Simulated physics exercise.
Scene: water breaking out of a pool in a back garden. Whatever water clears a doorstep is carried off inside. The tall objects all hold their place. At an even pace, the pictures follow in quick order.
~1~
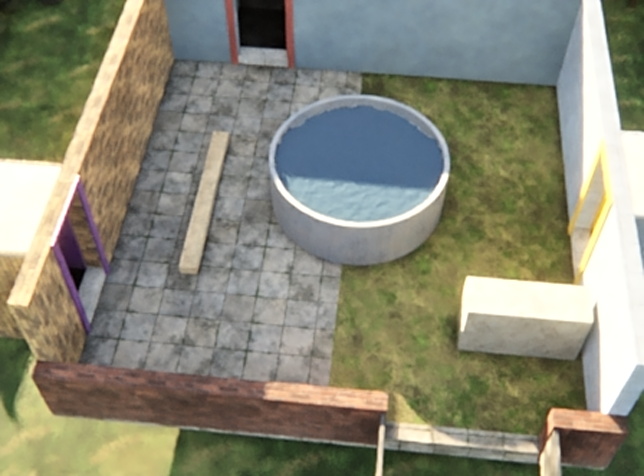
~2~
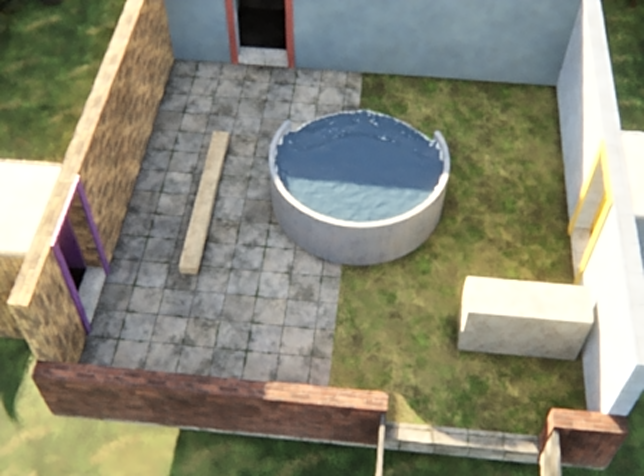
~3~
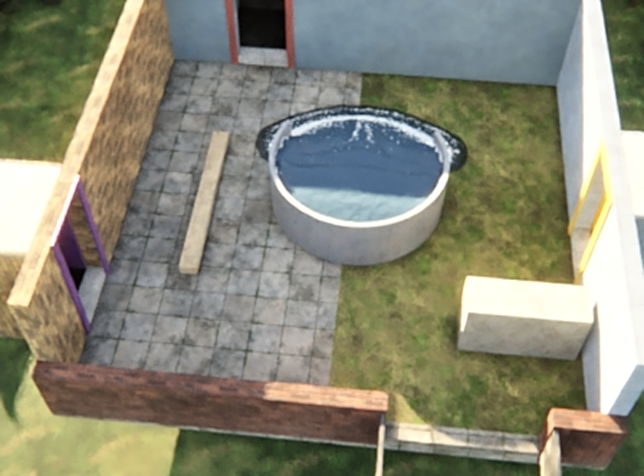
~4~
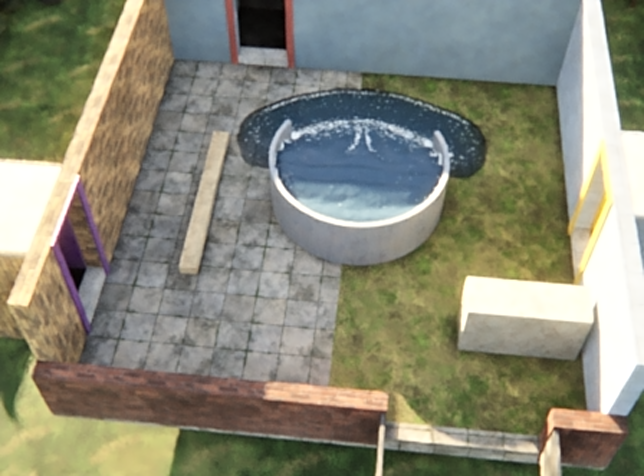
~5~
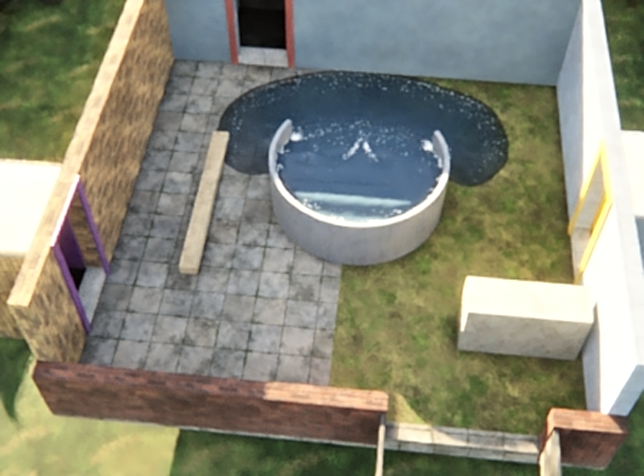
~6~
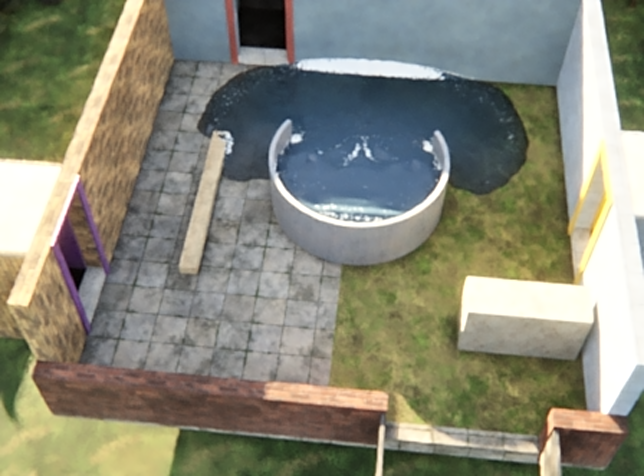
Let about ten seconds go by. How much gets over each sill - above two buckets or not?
At the purple door, not above two buckets. At the yellow door, not above two buckets. At the red door, above two buckets.
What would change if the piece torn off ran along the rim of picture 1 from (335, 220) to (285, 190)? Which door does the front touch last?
It would be the yellow-painted one.
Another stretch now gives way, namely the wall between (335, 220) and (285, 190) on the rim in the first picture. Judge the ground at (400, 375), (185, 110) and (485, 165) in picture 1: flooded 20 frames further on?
Sequence of results: Reached by the flood, missed by the flood, missed by the flood.
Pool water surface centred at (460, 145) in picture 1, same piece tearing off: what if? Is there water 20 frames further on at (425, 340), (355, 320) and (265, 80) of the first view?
Going through the three places: Out of reach, out of reach, in the spill.
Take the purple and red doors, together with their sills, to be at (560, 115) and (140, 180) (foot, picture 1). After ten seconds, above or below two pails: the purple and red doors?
Purple door tops the limit, red door stays within it.
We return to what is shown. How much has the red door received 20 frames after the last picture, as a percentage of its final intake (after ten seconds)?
Around 100 in a hundred.
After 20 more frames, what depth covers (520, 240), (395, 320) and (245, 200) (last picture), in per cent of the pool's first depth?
In order: Roughly 12, 0 and 2 in a hundred.
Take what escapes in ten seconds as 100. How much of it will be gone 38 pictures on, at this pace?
Near 25 in a hundred.
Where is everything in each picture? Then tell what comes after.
Still water in the round tank at (359, 160), in the first picture.
Water pours out on the round tank's far side and has run to a hidden place, in the second picture.
The front is at (261, 144), out from the gap on the round tank's far side, in the third picture.
Water pours out on the round tank's far side and has run to (243, 143), in the fourth picture.
The front is at (229, 113), out from the gap on the round tank's far side, in the fifth picture.
Water pours out on the round tank's far side and has run to (207, 114), in the sixth picture.
A moment on, water covers 35 % of the floor; the purple door not reached, the yellow door not reached, the red door over two buckets in.
Next, water covers 35 % of the floor; the purple door not reached, the yellow door not reached, the red door over two buckets in.
Then, water covers 55 % of the floor; the purple door wet at the sill, nothing in, the yellow door wet at the sill, nothing in, the red door over two buckets in.
Later, water covers 90 % of the floor; the purple door wet at the sill, nothing in, the yellow door wet at the sill, nothing in, the red door over two buckets in.
In the end, water covers 95 % of the floor; the purple door wet at the sill, nothing in, the yellow door wet at the sill, nothing in, the red door over two buckets in.
